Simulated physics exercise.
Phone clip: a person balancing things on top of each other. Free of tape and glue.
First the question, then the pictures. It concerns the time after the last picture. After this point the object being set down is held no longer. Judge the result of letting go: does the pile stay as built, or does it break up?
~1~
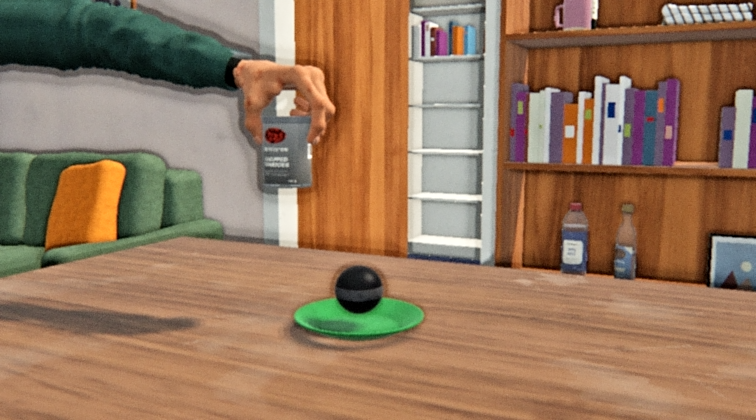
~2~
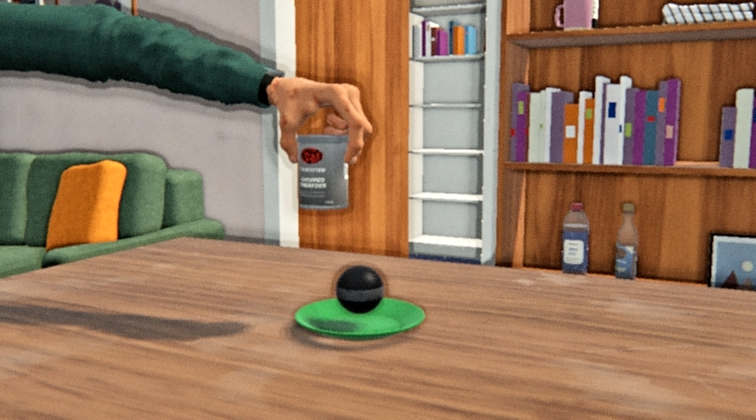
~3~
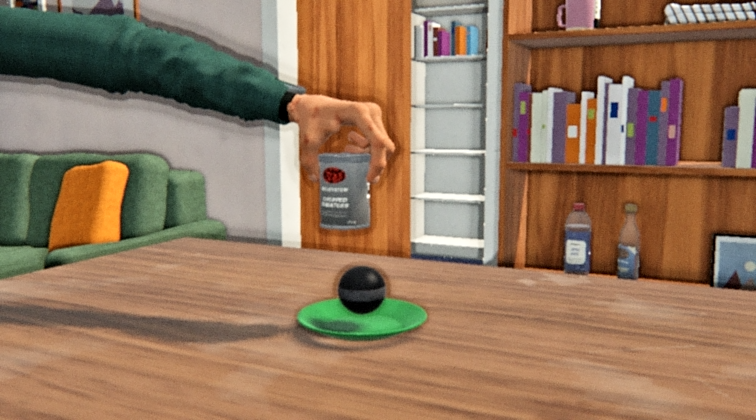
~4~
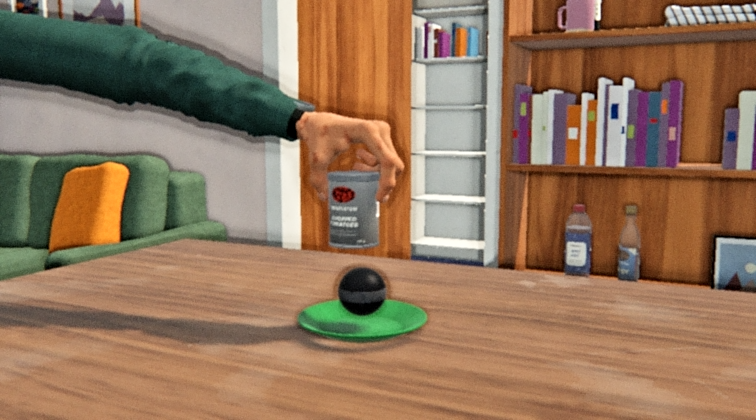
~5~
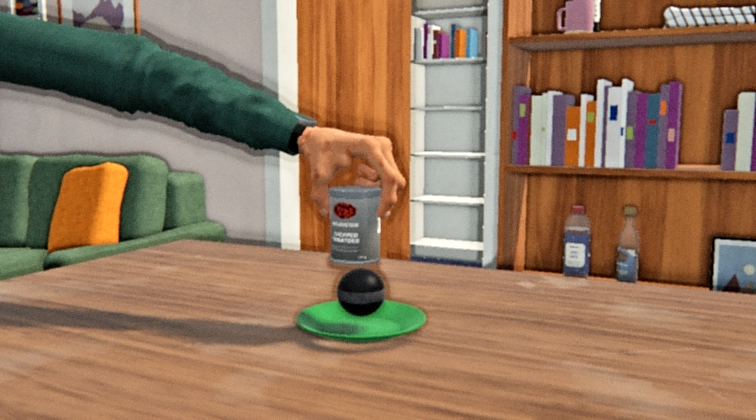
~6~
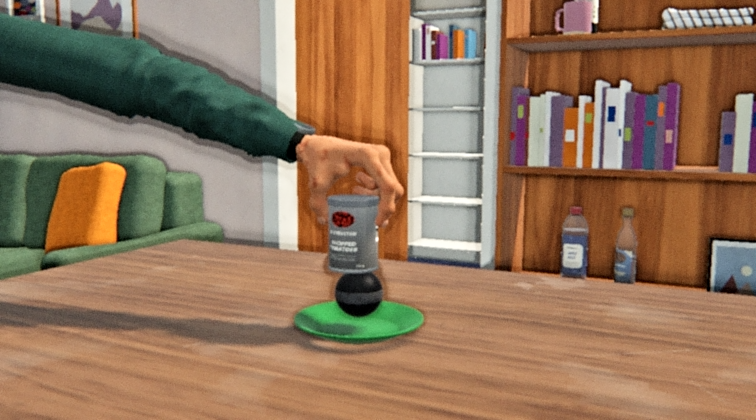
Basically the pile is insecure.
Then, 0.50 s past the last view, grey tin now fallen.
Then, 2.30 s past the last view, black ball displaced a little.
Finally, fallen, grey tin; the other 2 still in place. The pile comes apart.
